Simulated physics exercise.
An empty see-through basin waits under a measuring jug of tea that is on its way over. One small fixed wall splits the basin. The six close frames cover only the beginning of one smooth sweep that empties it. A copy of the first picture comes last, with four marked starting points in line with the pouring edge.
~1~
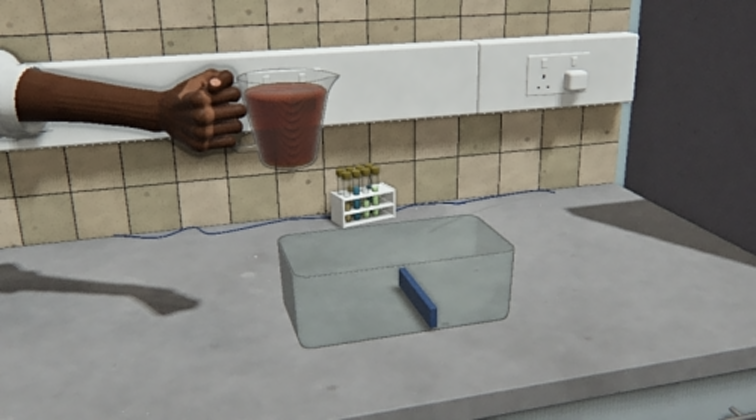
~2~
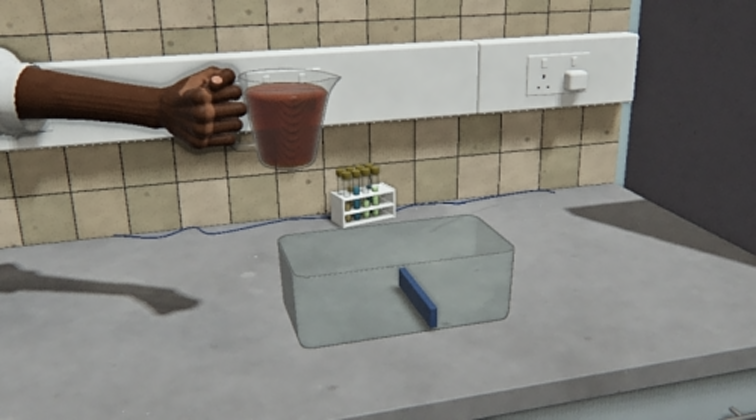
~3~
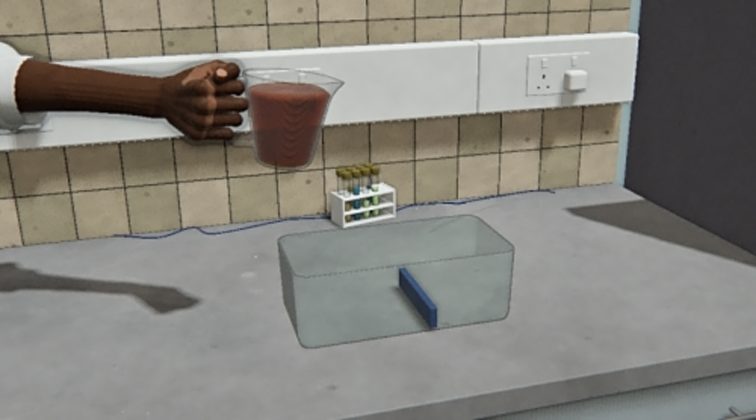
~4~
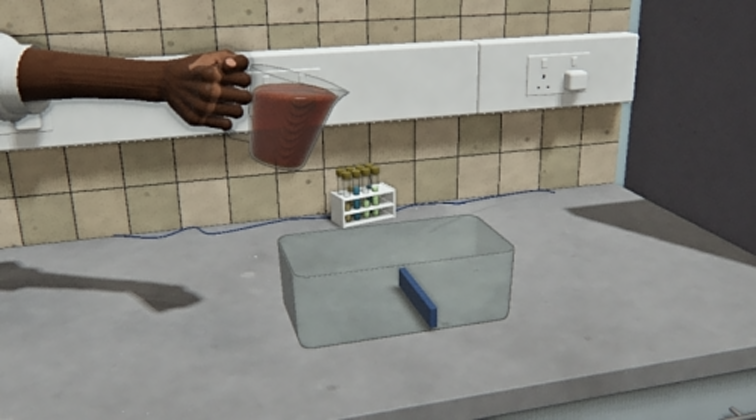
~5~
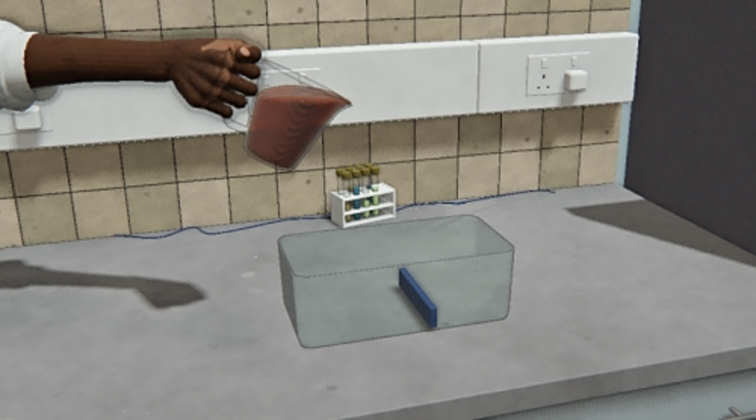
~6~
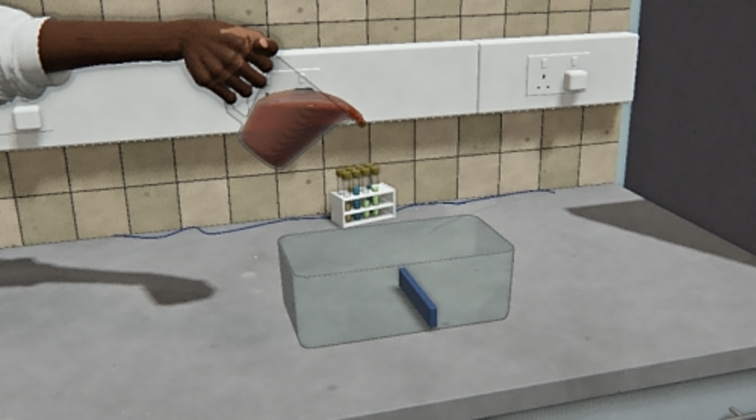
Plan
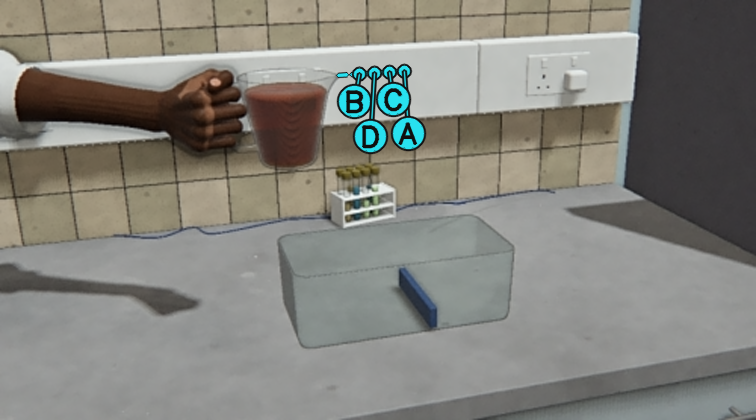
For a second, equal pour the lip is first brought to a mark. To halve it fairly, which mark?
Use spot D.
On the marked copy, A at (404, 71); B at (359, 74); C at (389, 72); D at (374, 73).
With A, about 26 % ends left of the wall and 66 % right of it; 9 % is lost outside.
With B, about 59 % ends left of the wall and 32 % right of it; 9 % is lost outside.
With C, about 34 % ends left of the wall and 60 % right of it; 6 % is lost outside.
With D, about 50 % ends left of the wall and 46 % right of it; 4 % is lost outside.
